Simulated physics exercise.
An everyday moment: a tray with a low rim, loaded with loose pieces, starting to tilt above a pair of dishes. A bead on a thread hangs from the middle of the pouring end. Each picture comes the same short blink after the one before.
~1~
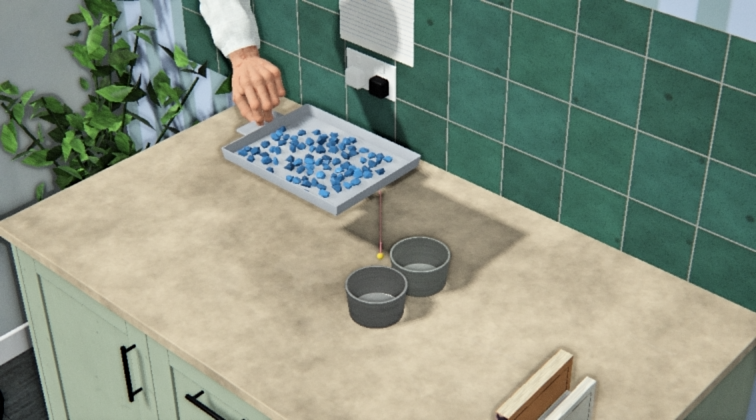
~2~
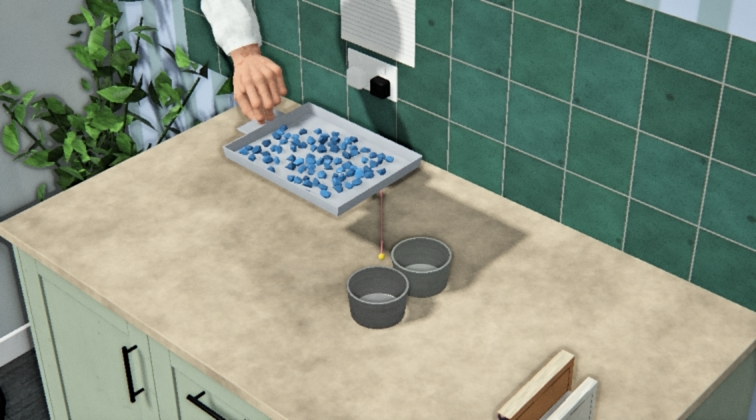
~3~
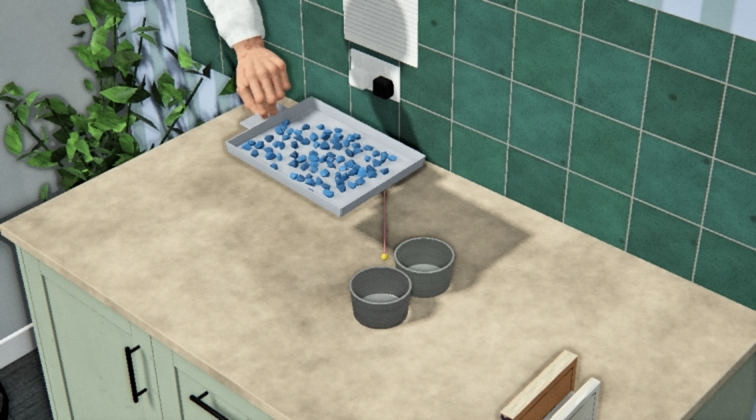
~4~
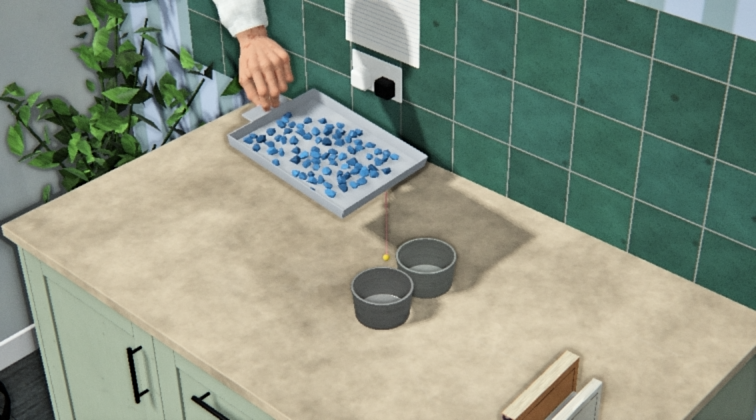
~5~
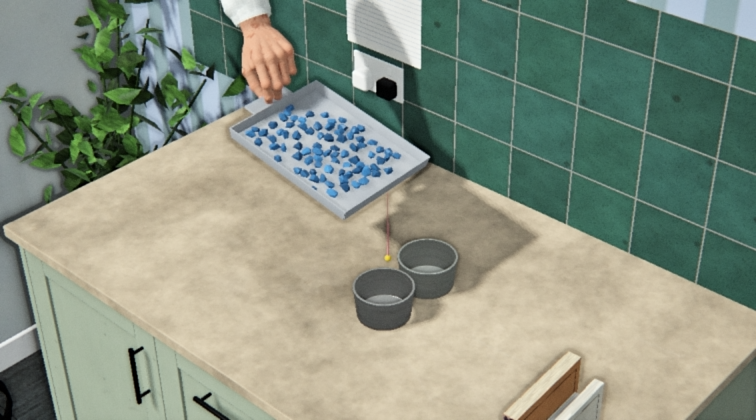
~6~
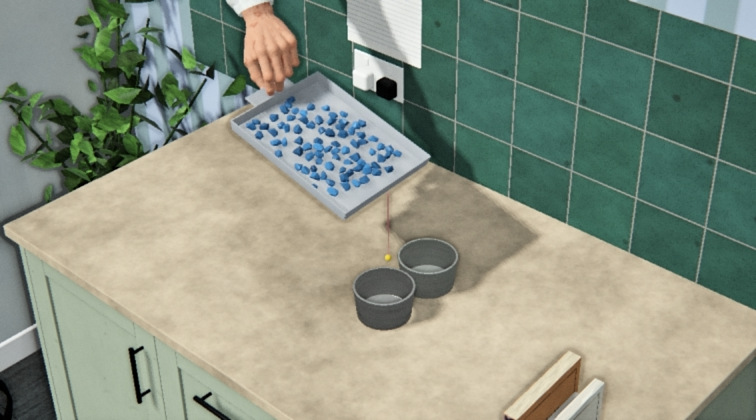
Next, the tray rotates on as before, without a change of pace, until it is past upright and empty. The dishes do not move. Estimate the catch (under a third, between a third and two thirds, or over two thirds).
They take from one third to two thirds between them.
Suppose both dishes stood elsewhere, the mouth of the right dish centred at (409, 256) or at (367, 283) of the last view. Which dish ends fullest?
At the first place the left dish, at the second the right dish.
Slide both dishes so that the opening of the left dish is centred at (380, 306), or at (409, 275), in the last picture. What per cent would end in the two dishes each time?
Roughly 80 per cent, and 30 per cent.
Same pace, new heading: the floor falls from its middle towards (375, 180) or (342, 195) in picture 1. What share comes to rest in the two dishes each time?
Roughly 70 per cent, and 40 per cent.
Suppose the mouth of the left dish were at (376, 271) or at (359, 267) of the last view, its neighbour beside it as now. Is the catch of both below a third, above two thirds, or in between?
In turn: Under a third; under a third.
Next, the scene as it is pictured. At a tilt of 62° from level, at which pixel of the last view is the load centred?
Close to (371, 182).
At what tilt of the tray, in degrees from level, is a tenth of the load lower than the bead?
Around 75° of tilt.
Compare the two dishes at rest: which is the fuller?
The winner is the dish on the left.
Soon after the last picture, tray tipped steeply; nearly all on the tray; a stray few in the air.
A little later, tray tipped past a quarter turn; about a third on the tray; about a quarter in the left dish; a stray few in the right dish; about a quarter outside both; about a quarter in the air.
Later still, tray tipped past a quarter turn; about half in the left dish; a small part in the right dish; about half outside both.
At rest, tray tipped past a quarter turn; about half in the left dish; a small part in the right dish; about half outside both.
